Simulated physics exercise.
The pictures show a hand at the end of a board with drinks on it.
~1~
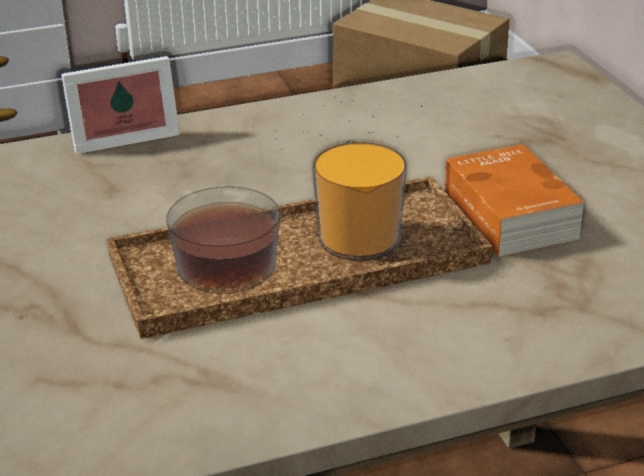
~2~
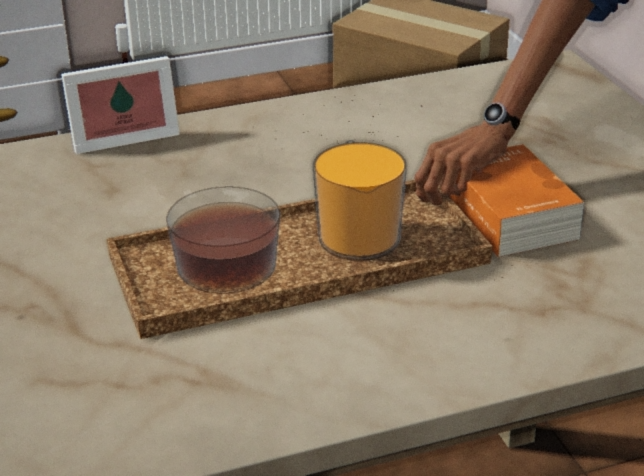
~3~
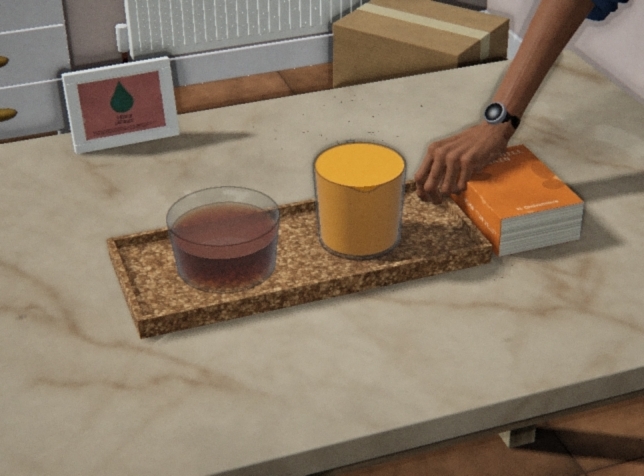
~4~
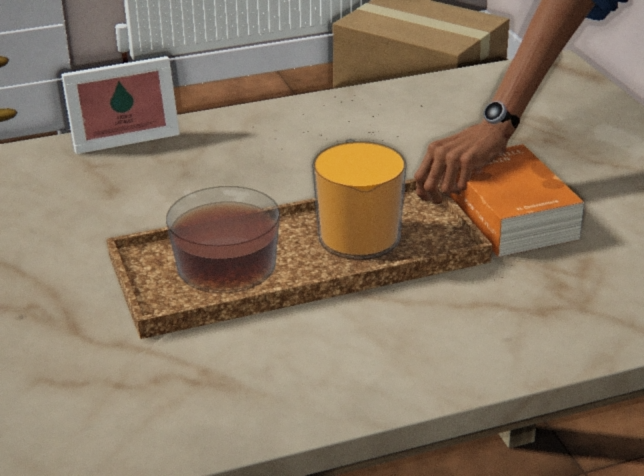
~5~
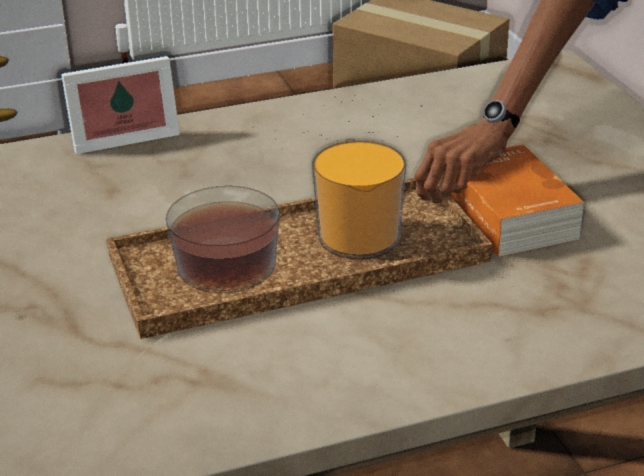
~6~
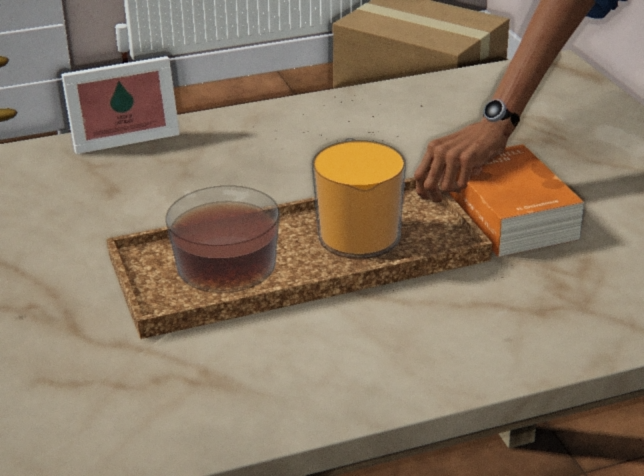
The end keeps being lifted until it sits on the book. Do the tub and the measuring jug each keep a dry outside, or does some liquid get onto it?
Tub: Keeps a dry outside; measuring jug: Gets liquid on it.
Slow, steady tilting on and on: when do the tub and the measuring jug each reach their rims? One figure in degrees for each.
In order: 20 degrees, then 4 degrees.
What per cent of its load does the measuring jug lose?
6 per cent, roughly.
Soon after, the board slopes by about 4°; tub, nothing has left it; measuring jug, some has gone over its rim.
Later, the board slopes by about 9°; tub, nothing has left it; measuring jug, some has gone over its rim.
In the end, the board slopes by about 8°, resting on the book; tub, nothing has left it; measuring jug, some has gone over its rim.
